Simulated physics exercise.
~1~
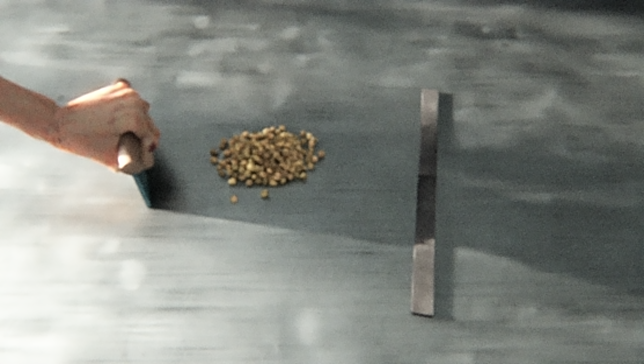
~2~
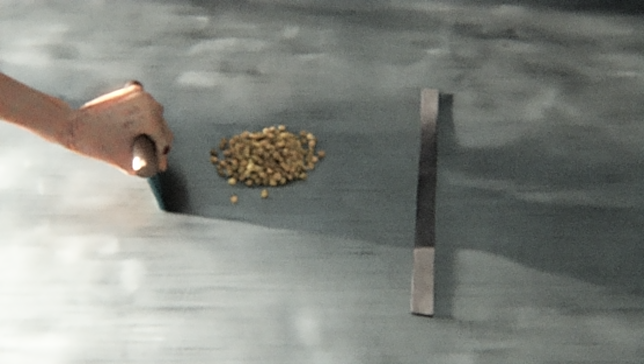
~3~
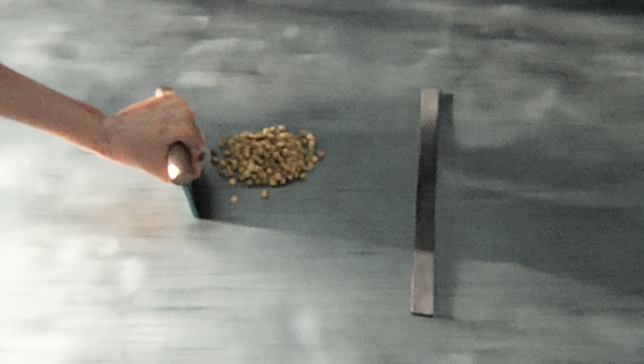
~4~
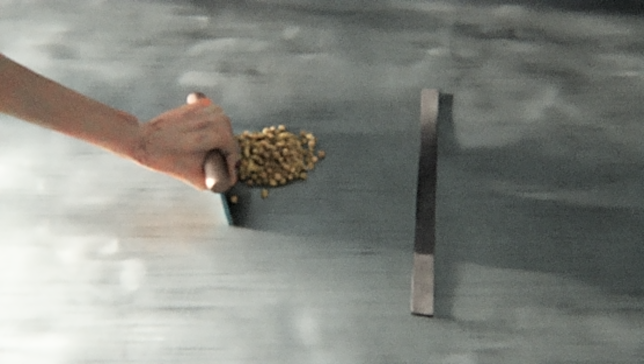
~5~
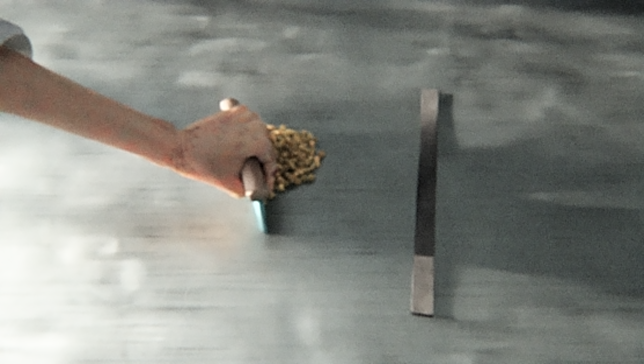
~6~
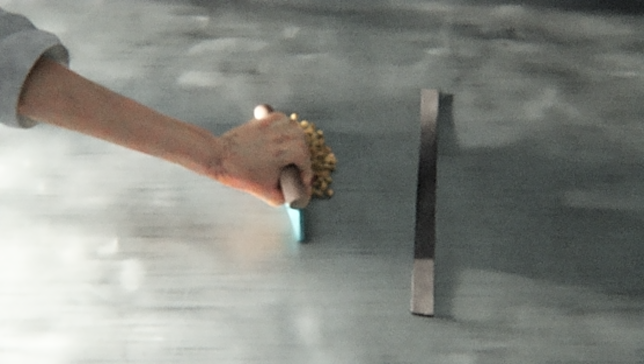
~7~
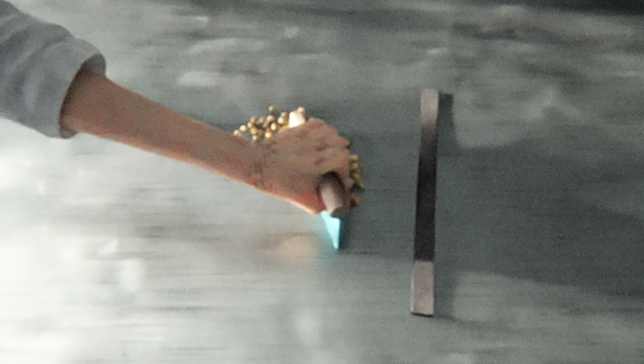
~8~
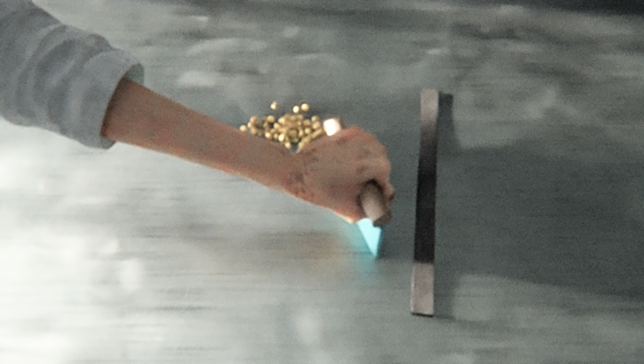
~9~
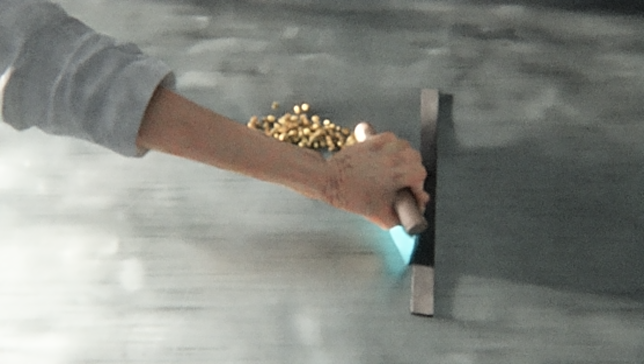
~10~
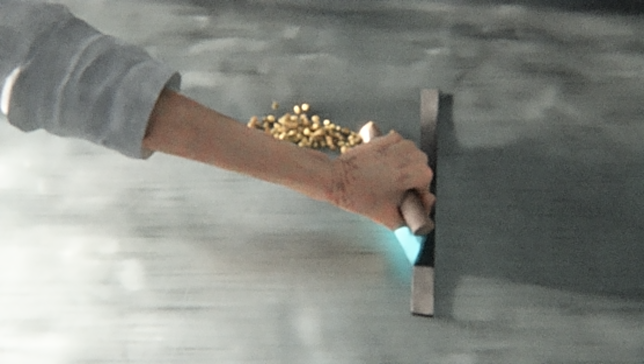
A hand slides a scraper right through piled chickpeas and stops at a metal strip.
